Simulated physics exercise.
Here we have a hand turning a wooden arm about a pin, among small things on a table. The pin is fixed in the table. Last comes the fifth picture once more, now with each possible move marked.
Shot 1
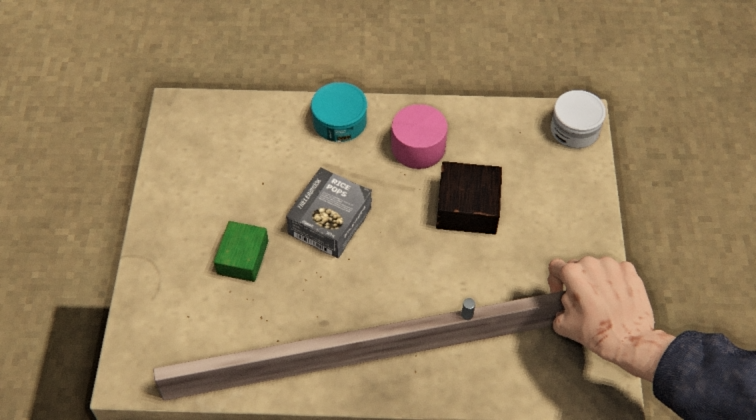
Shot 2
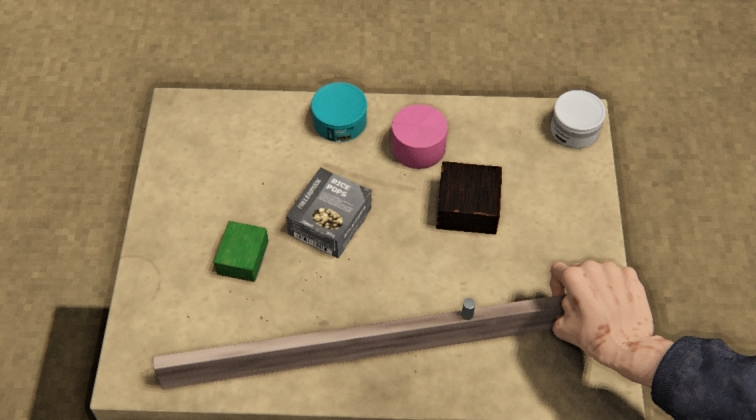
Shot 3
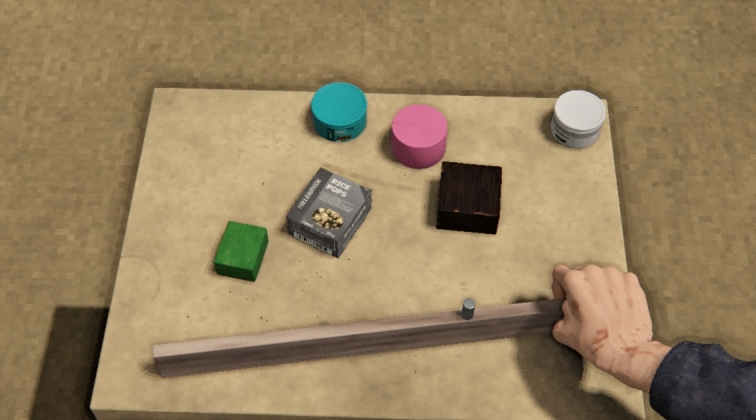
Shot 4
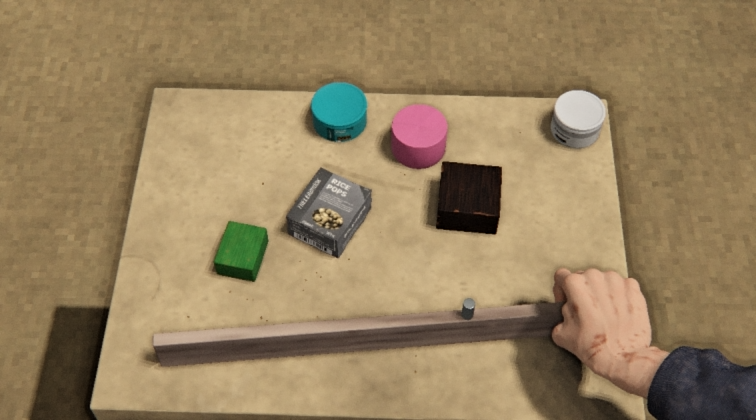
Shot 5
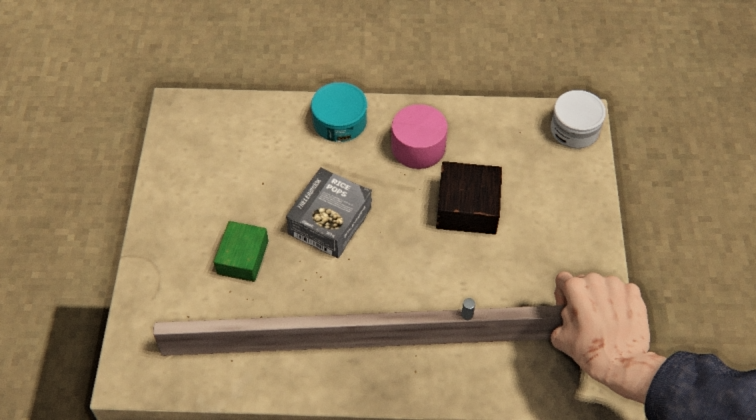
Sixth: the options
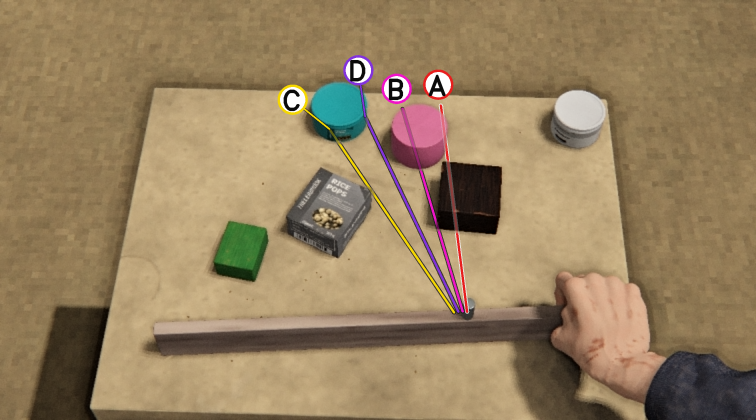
A wooden arm turns slightly about a pin as a hand grips its right end.
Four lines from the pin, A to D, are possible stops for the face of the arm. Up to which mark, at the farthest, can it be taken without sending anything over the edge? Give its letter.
Stop at D.
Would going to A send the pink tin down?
No.
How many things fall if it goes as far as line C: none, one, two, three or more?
The count is none.
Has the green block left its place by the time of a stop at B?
By then, yes.
On the marked copy, A at (453, 202); B at (430, 203); C at (388, 215); D at (409, 208).
Following D. Soon after the start, arm (321, 259); green block (261, 223); white tub (578, 120).
Later, arm (364, 211); green block (337, 162); grey box (376, 186).
In the end, arm (408, 190); turquoise tub (380, 90); pink tin (461, 118); nothing has fallen.
As for the rest, A drops the turquoise tub; B drops the turquoise tub; C is safe but short.
